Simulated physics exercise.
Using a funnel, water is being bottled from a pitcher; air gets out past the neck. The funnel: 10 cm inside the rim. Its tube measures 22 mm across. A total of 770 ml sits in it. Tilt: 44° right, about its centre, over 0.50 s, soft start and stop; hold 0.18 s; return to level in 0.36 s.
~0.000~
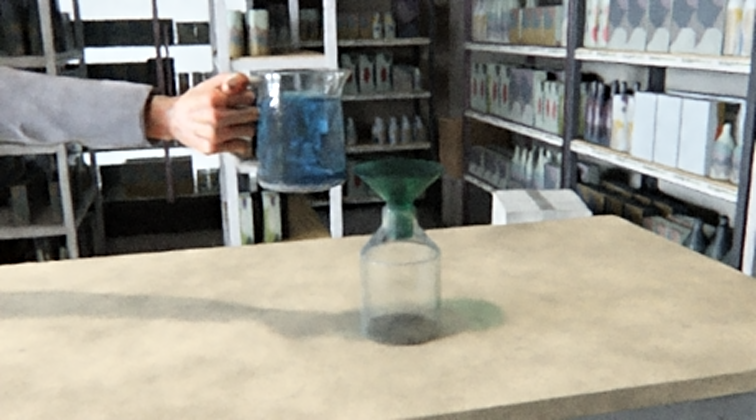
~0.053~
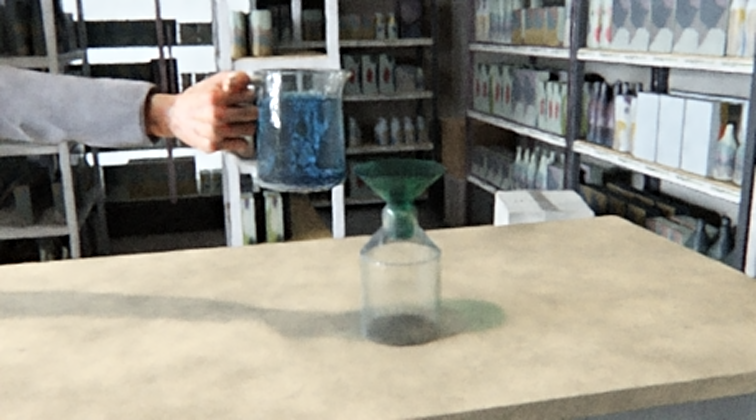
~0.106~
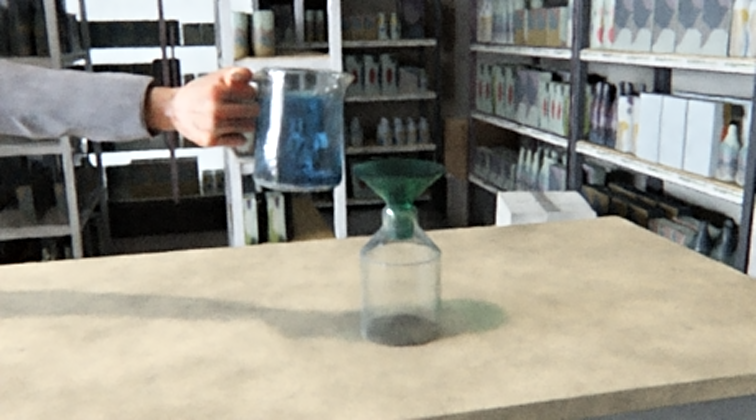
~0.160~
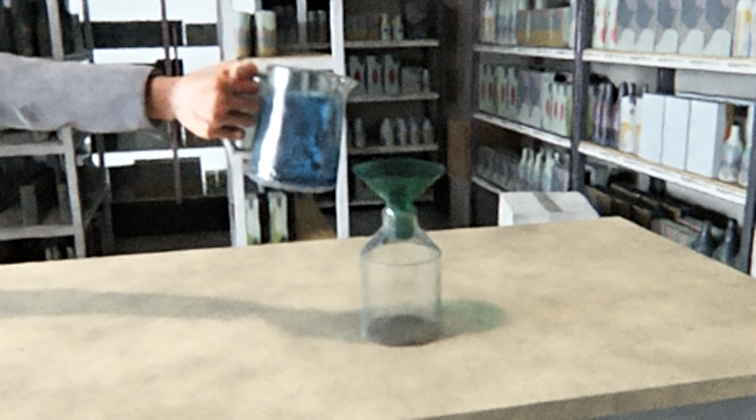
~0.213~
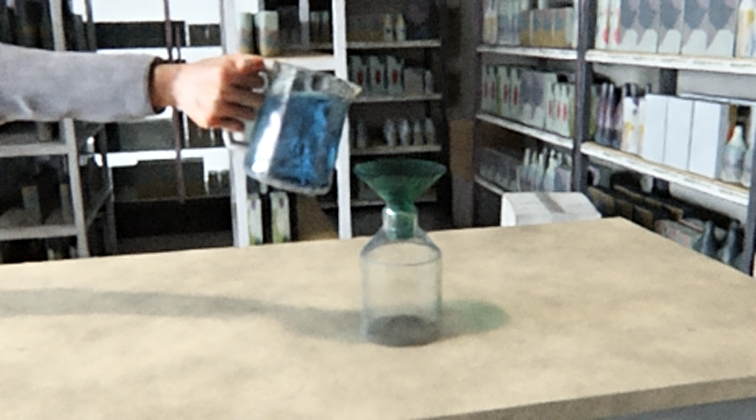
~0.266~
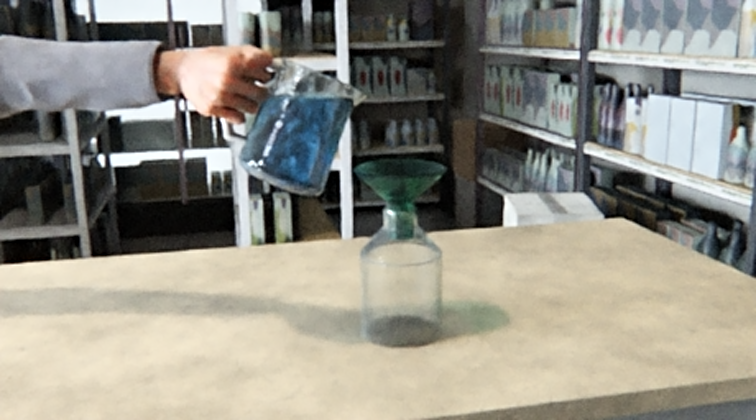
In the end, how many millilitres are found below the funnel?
Close to 60 ml ends up below it.
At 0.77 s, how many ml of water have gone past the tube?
Estimate: Some 20 ml.
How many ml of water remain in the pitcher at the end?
Some 700 ml.
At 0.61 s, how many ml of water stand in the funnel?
Reading: Approx. 15 ml.
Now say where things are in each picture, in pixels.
In the first frame, tilt 0°; pouring edge (351, 71); surface from (266, 97) to (326, 94); the funnel's rim runs from (359, 175) to (439, 170).
In the second frame, tilt 1°; pouring edge (352, 72); surface from (266, 96) to (328, 95).
In the third frame, tilt 5°; pouring edge (355, 75); surface from (267, 97) to (330, 95).
In the fourth frame, tilt 10°; pouring edge (360, 80); surface from (265, 98) to (333, 95).
In the fifth frame, tilt 17°; pouring edge (365, 88); surface from (263, 115) to (336, 96).
In the sixth frame, tilt 24°; pouring edge (369, 96); surface from (259, 120) to (342, 97).
After 0.47 s the tilt is 43° and 0 ml has passed the tube, 0 ml is in the funnel, 755 ml in the pitcher and 0 ml has missed.
After 0.61 s the tilt is 44° and 5 ml has passed the tube, 15 ml is in the funnel, 730 ml in the pitcher and 0 ml has missed.
After 0.77 s the tilt is 38° and 20 ml has passed the tube, 25 ml is in the funnel, 705 ml in the pitcher and 0 ml has missed.
After 0.93 s the tilt is 9° and 30 ml has passed the tube, 25 ml is in the funnel, 700 ml in the pitcher and 5 ml has missed.
In the end 60 ml has passed the tube, 0 ml is in the funnel, 700 ml in the pitcher and 10 ml has missed.
